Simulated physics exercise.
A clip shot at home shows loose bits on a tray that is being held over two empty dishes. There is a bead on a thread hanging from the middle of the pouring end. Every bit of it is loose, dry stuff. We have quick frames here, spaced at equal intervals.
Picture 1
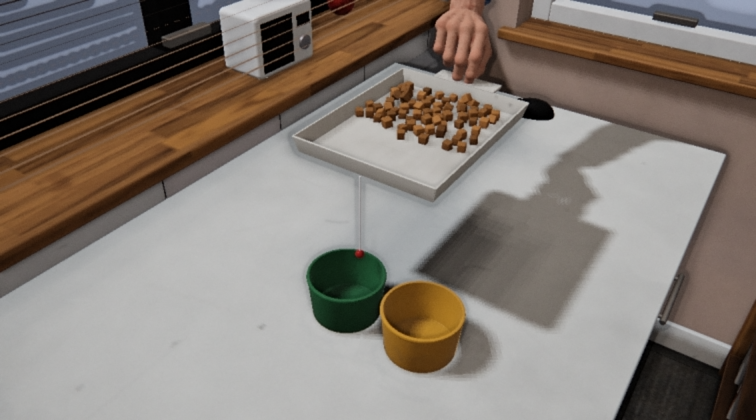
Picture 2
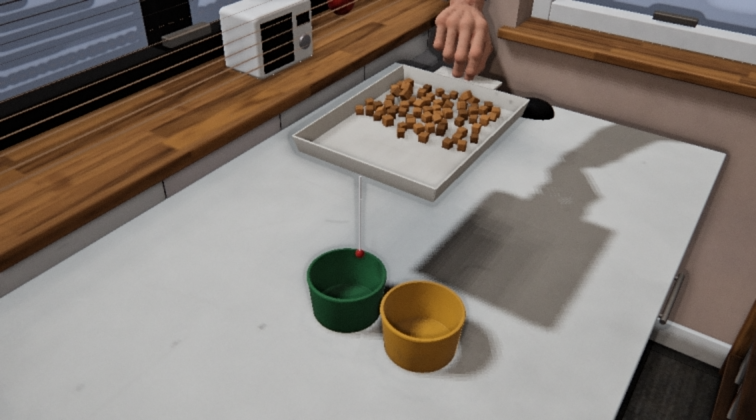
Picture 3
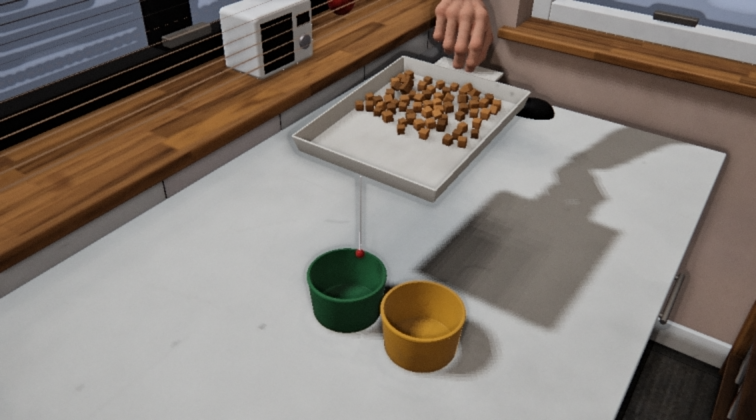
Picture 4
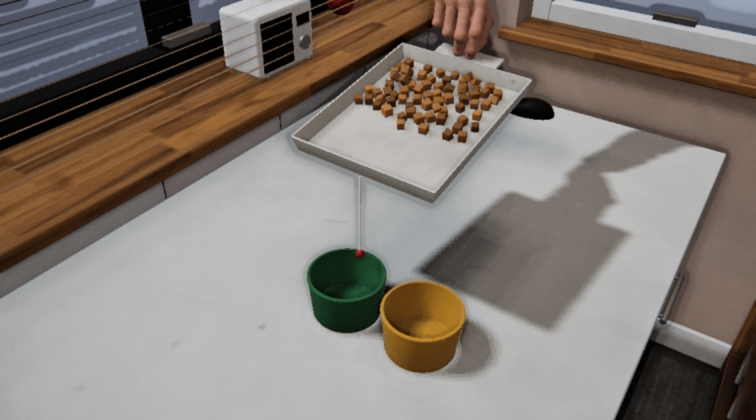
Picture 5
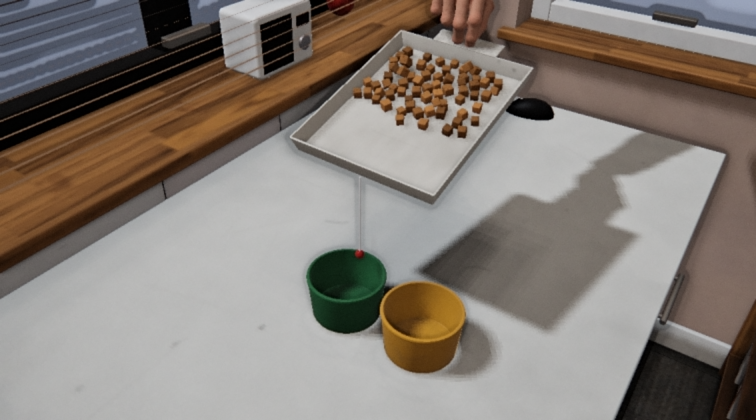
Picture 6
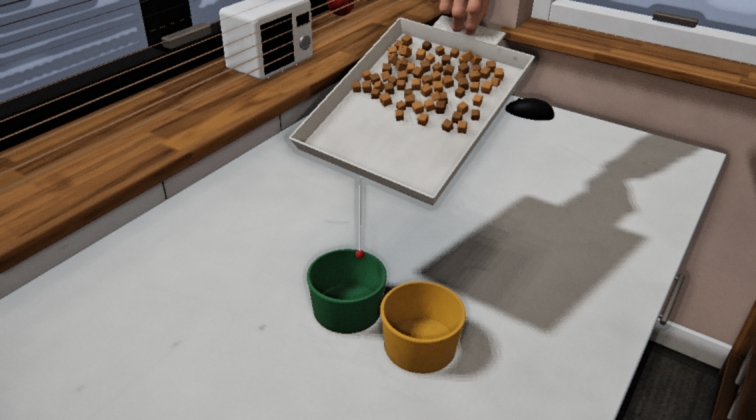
In the video, a hand holds a white tray of small brown cubes above a green bowl and a yellow bowl, first keeping it nearly level, then gradually raising its far end so the tray slopes toward the viewer.
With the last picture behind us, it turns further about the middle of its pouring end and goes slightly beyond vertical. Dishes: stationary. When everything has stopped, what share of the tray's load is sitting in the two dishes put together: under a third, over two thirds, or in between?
Between a third and two thirds.
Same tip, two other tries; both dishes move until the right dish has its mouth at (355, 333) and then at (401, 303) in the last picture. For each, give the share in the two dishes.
40 per cent the first time, 60 per cent the second time.
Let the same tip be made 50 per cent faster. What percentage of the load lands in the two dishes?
I'd expect near 50 per cent.
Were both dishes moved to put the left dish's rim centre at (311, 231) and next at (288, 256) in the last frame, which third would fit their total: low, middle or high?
In order: Under a third, then in the middle band.
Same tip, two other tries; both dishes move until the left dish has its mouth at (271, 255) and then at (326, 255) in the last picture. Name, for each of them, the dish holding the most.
Position 1 - the dish to the right; position 2 - the dish to the right.
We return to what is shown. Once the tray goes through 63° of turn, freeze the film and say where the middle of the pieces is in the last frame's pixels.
Somewhere about pixel (377, 155).
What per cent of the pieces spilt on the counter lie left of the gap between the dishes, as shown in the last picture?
Roughly 80 %.
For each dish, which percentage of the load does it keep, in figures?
Left dish 20, right dish 30 %.
Shortly afterwards, tray tipped steeply; the whole lot on the tray.
Next, tray tipped past a quarter turn; all but a few on the tray; only a few in the right dish; only a few in the left dish; a little outside both.
Some moments later, tray tipped past a quarter turn; near a quarter in the right dish; near a quarter in the left dish; near half outside both.
In the end, tray tipped past a quarter turn; near a quarter in the right dish; near a quarter in the left dish; near half outside both.
